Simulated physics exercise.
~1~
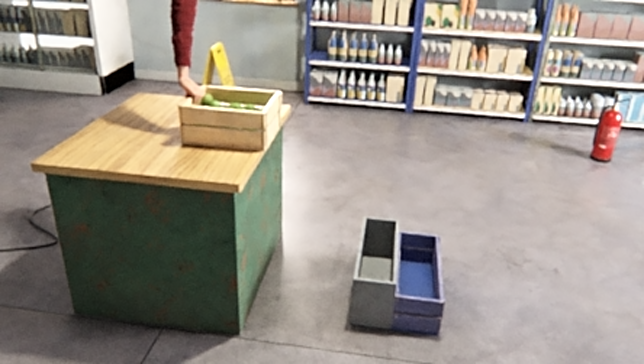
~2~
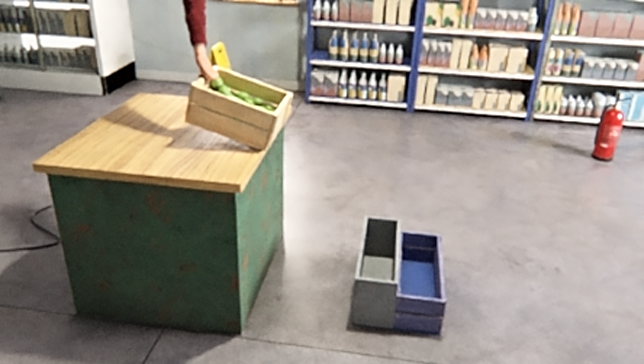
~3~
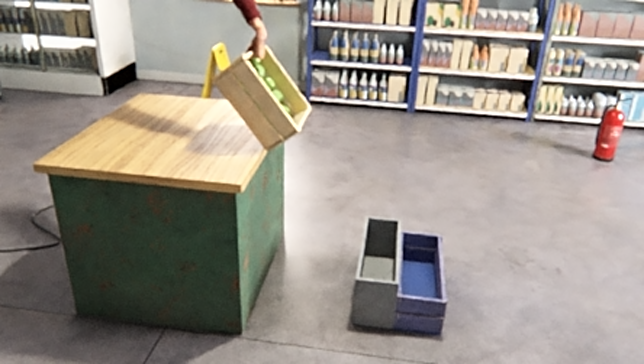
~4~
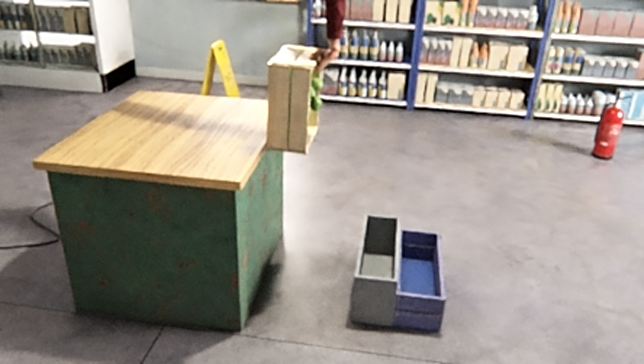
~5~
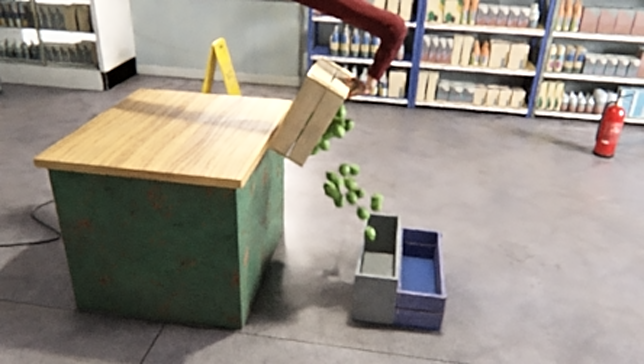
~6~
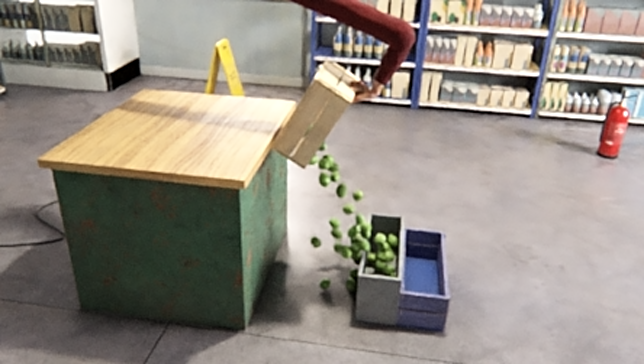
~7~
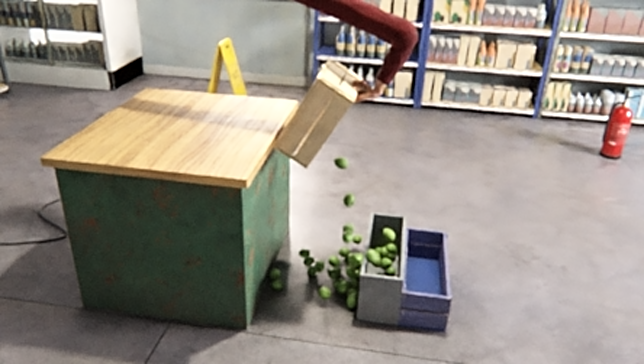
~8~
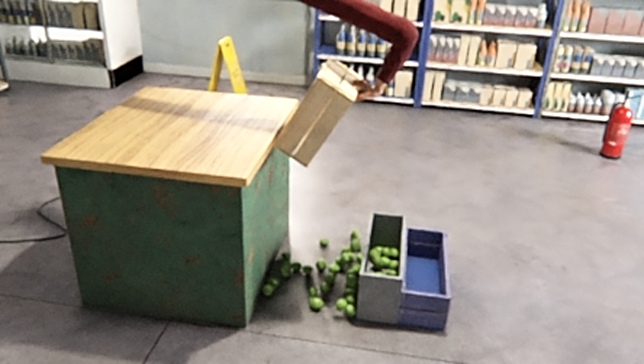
Limes tumbling from a wooden crate tipped by a hand at a bench's edge, some filling a grey trough, more scattering short.
